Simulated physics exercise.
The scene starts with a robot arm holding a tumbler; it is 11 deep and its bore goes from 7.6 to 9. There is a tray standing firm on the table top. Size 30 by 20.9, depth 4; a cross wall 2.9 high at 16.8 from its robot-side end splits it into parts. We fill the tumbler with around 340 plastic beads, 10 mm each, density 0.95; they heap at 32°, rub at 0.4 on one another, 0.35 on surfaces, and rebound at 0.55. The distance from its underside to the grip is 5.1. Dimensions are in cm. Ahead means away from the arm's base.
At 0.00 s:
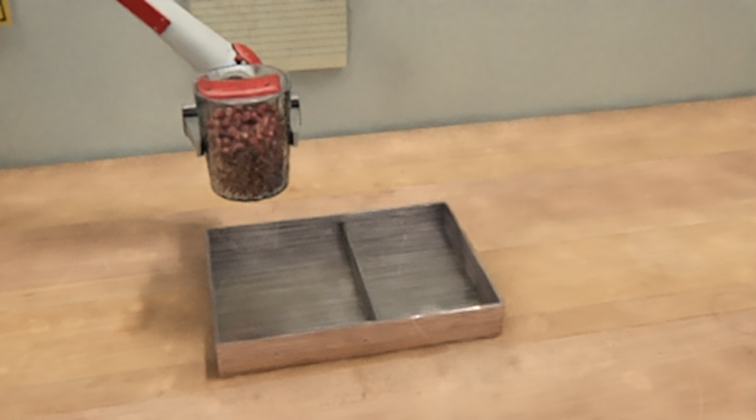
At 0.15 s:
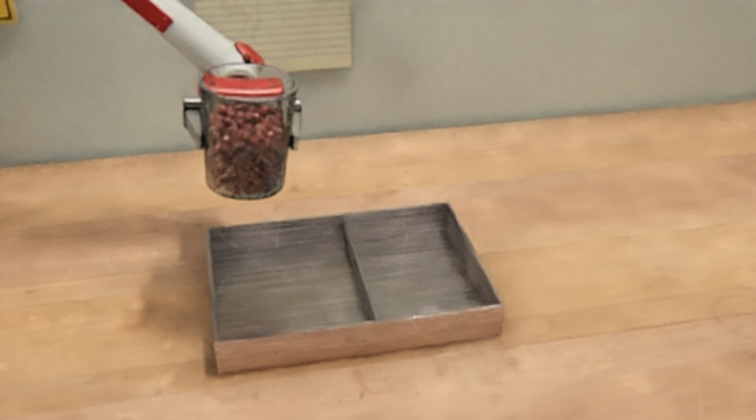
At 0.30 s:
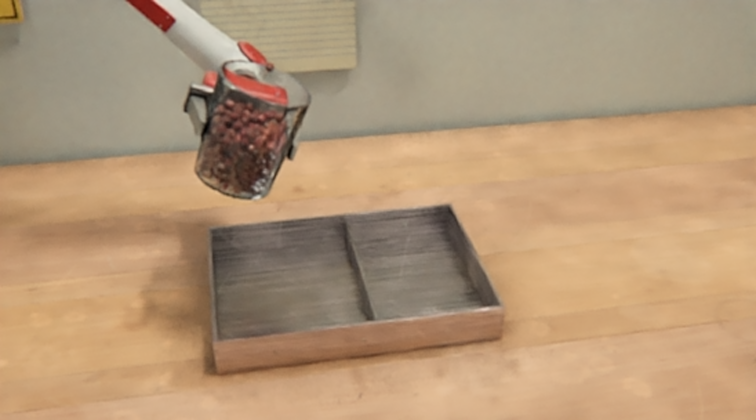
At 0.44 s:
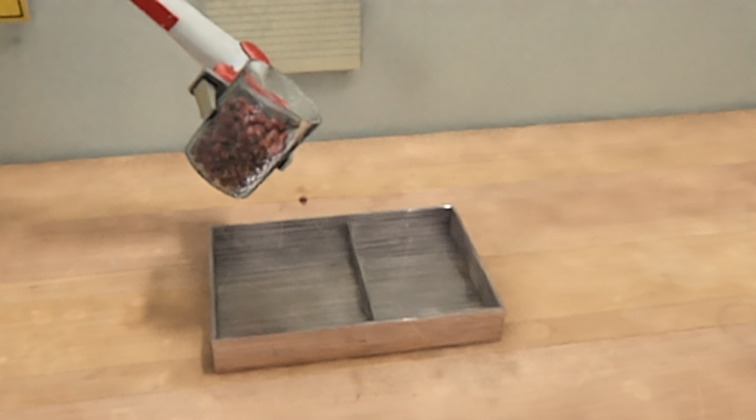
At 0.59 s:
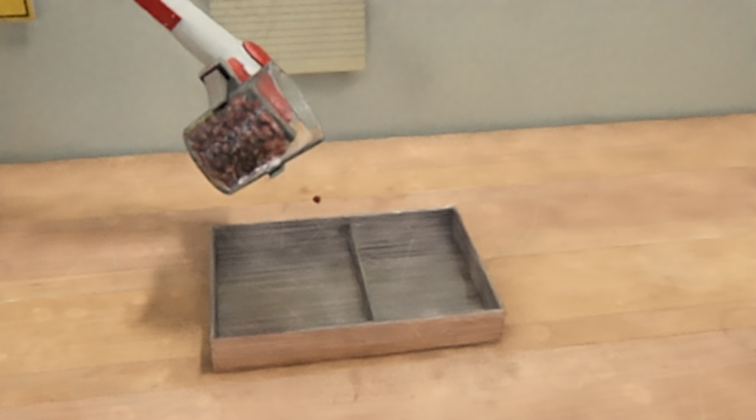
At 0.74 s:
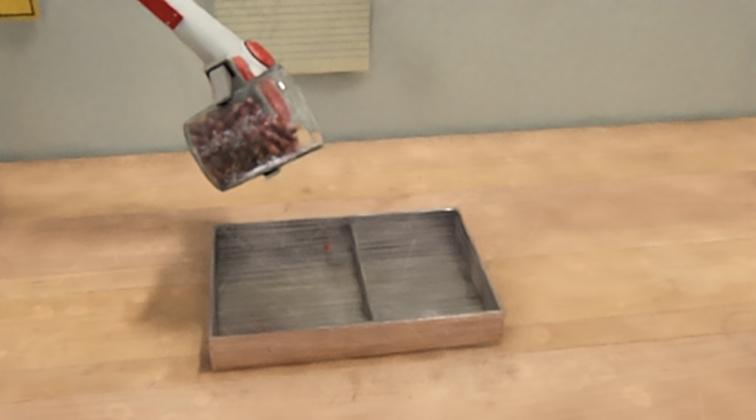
In this clip, a red and white robot arm holds a clear tumbler of dark red beads above a divided tray on a wooden table, then tilts it to the right, and a single bead drops into the tray's left part.
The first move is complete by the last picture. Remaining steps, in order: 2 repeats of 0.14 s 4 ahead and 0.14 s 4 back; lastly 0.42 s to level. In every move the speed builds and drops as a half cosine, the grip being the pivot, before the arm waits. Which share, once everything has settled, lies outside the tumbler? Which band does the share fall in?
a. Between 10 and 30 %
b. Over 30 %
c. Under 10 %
a.
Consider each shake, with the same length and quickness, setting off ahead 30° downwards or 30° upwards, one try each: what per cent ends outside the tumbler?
Try one gives about 5 in a hundred, try two about 20 in a hundred.
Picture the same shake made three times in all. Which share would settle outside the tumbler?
It would come to about 20 %.
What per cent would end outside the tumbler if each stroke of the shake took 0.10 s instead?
It would come to roughly 25 %.
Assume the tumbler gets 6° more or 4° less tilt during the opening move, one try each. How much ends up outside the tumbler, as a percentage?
25 and 5 percent.
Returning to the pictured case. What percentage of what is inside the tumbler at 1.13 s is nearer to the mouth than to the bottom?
Something like 30 percent sits in that half.
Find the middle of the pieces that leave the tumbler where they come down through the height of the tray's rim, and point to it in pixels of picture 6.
Estimated centre near (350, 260) in pixels.
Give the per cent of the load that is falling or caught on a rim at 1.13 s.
I'd reckon close to 2 per cent.
After 1.13 s, tilted 63° forward, highest piece 23 above the table; 320 in the tumbler, 10 in the robot-side part, 5 in the far-side part, 8 in flight or on a rim.
After 1.52 s, tilted 28° forward, highest piece 25 above the table; 294 in the tumbler, 33 in the robot-side part, 16 in the far-side part.
After 1.92 s, level, highest piece 25 above the table; 294 in the tumbler, 33 in the robot-side part, 16 in the far-side part.
After 2.97 s, level, highest piece 25 above the table; 294 in the tumbler, 33 in the robot-side part, 16 in the far-side part.
At rest, 294 in the tumbler, 33 in the robot-side part, 16 in the far-side part. That is 14 % outside the tumbler.
